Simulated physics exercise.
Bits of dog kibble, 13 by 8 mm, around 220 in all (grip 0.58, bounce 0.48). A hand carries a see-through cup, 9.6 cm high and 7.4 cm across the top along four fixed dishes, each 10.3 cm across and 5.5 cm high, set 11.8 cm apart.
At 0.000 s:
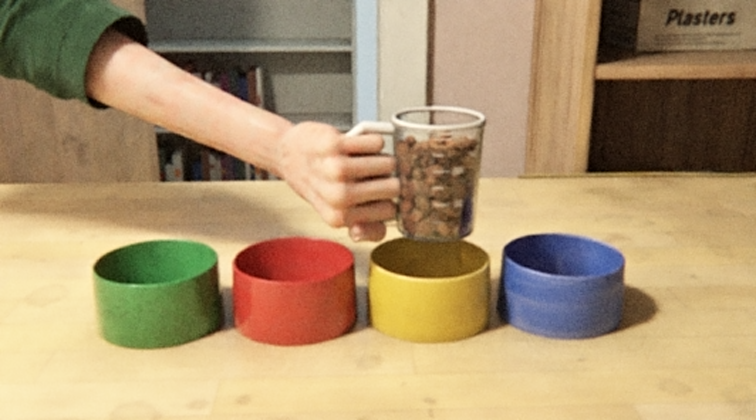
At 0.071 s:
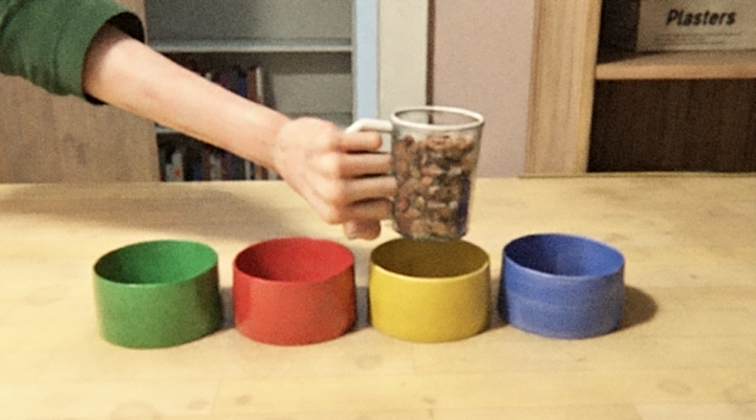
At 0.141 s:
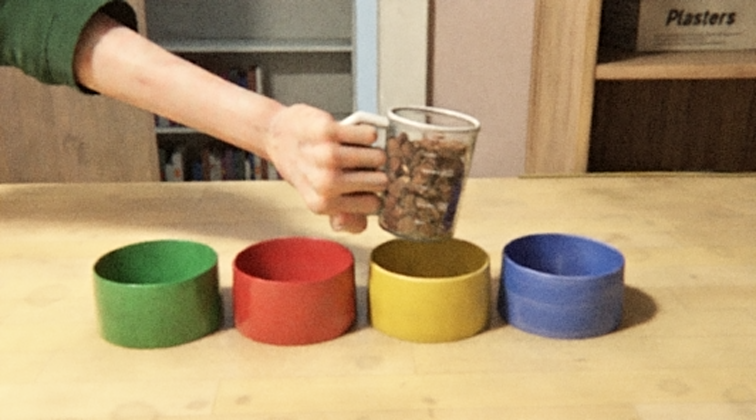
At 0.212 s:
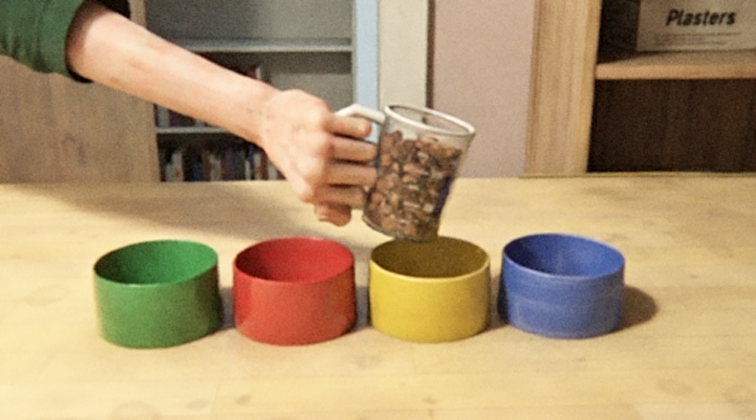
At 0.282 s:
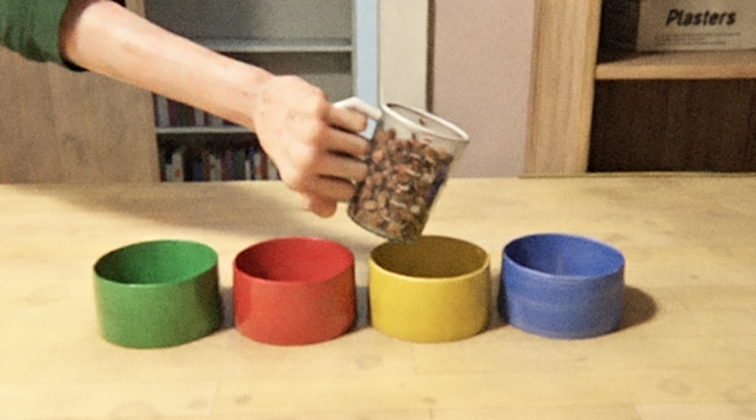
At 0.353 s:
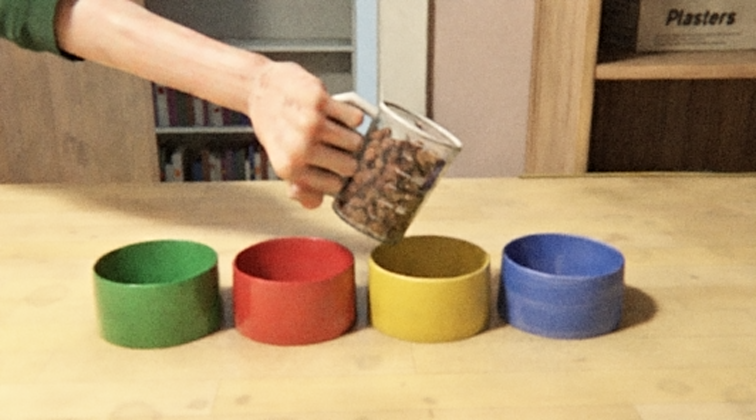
A hand reaching in from the left, its arm in a green sleeve, holds a see-through cup of brown kibble pieces upright above the yellow dish, then tilts it steadily rightward while drawing it slightly left. Green, red, yellow and blue dishes stand in a row from left to right on a pale wooden table. The unmoving view faces the table from slightly above, with shelves behind.
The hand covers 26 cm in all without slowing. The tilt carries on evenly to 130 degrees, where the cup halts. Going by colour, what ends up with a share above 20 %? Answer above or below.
Red dish: Above; blue dish: Below; green dish: Below; yellow dish: Below; on the counter: Below.
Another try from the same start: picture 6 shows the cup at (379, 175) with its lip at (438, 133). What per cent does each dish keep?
Red 0; blue 0; green 90; yellow 0.
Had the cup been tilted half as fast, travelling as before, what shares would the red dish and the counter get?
Then: Red 0, counter 10.
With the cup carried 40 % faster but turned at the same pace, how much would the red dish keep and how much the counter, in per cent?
In that case red 20; counter 20.
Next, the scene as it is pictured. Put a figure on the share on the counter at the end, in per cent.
Roughly 5 per cent.
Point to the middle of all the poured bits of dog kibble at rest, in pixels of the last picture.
Near (293, 294).
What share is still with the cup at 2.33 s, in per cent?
About 0 per cent.
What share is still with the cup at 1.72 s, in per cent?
About 0 per cent.
After 1.17 s, tilt 107 degrees; cup holds 85 %, red 5 %, yellow 5 %.
Then, at 1.72 s, tilt 130 degrees; cup holds 0 %, red 95 %, yellow 5 %.
Then, at 2.33 s, tilt 130 degrees; cup holds 0 %, red 95 %, yellow 5 %.
At rest (2.6 s), red 95 %, blue 0 %, green 0 %, yellow 5 %, counter 5 %.
